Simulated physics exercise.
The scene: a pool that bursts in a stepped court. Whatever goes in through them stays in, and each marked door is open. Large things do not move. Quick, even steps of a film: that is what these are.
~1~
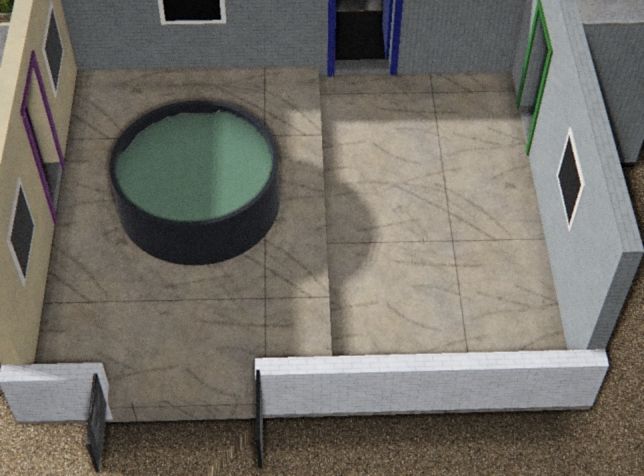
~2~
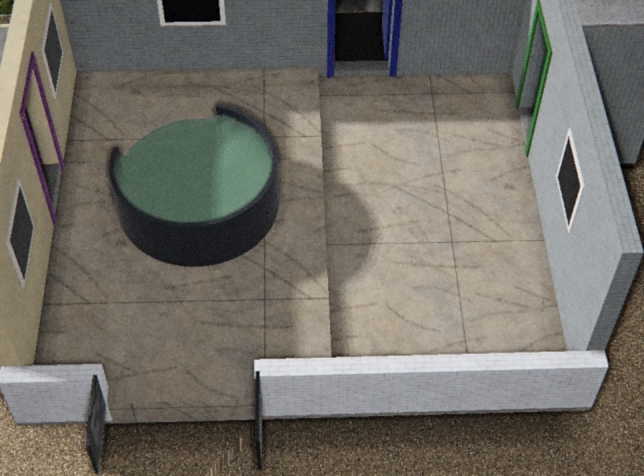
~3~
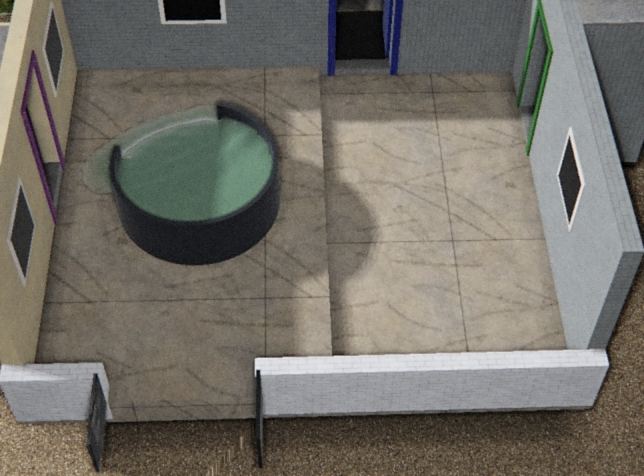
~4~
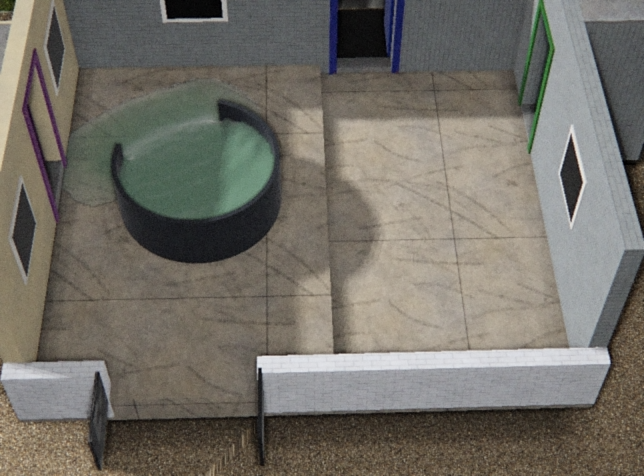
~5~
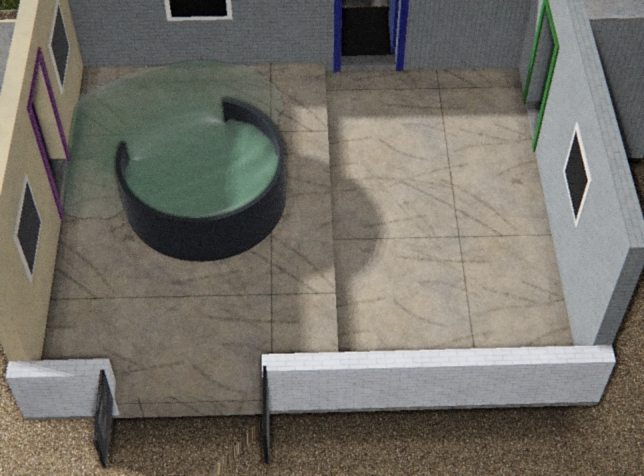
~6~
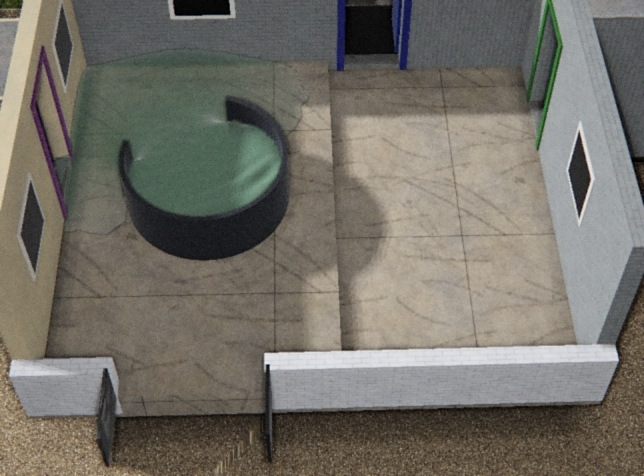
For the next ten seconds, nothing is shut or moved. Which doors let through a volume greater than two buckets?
Checking each one: The purple door lets through less or just two; the green door lets through more; the blue door lets through less or just two.
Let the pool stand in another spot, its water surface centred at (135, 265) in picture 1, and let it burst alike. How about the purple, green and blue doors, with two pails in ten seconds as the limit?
Purple: Exceeds it; green: Exceeds it; blue: Falls short.
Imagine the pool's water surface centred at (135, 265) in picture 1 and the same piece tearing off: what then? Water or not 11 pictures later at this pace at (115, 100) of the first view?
Result at that place: Inundated.
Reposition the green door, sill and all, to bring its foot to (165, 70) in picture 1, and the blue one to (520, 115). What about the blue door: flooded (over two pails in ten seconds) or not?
Looking at it, the blue one rises beyond that level.
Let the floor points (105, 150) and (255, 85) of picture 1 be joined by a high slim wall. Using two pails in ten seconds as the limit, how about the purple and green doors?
Result - purple door overshoots, green door overshoots.
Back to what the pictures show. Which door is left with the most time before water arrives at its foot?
The one in green.
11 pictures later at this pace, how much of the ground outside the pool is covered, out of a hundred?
About 30 per cent.
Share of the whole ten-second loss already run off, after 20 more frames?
By my reckoning, 0 %.
A moment on, water covers 20 % of the floor; the purple door under two buckets in, the green door not reached, the blue door wet at the sill, nothing in.
Next, water covers 30 % of the floor; the purple door under two buckets in, the green door not reached, the blue door wet at the sill, nothing in.
Then, water covers 60 % of the floor; the purple door under two buckets in, the green door under two buckets in, the blue door wet at the sill, nothing in.
Later, water covers 75 % of the floor; the purple door under two buckets in, the green door far over two buckets in, the blue door wet at the sill, nothing in.
In the end, water covers 90 % of the floor; the purple door under two buckets in, the green door far over two buckets in, the blue door wet at the sill, nothing in.
